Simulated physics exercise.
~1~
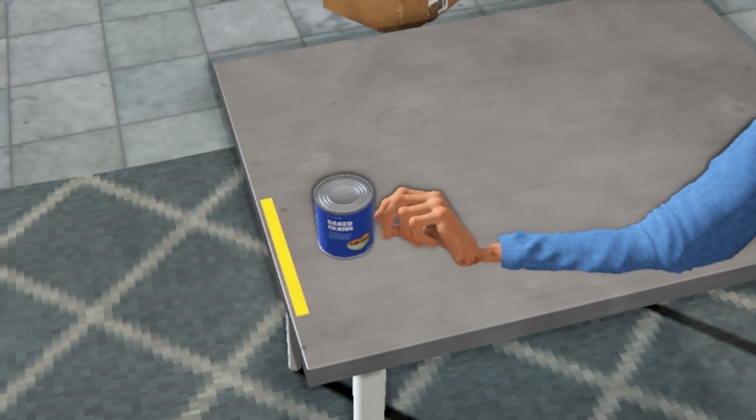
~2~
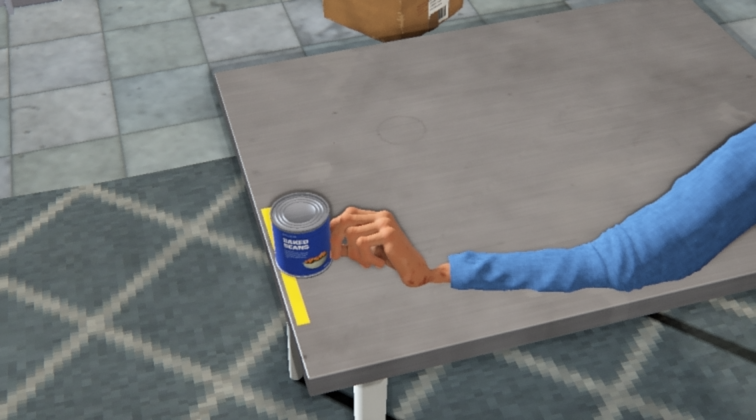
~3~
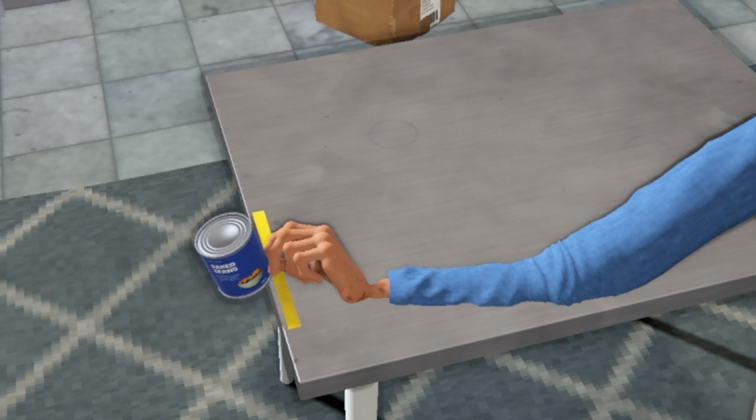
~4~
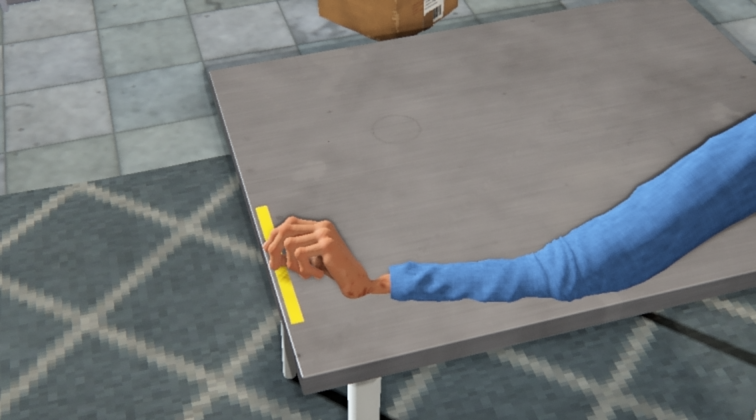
A hand pushes a blue can left across a gray table until it tips off the edge.
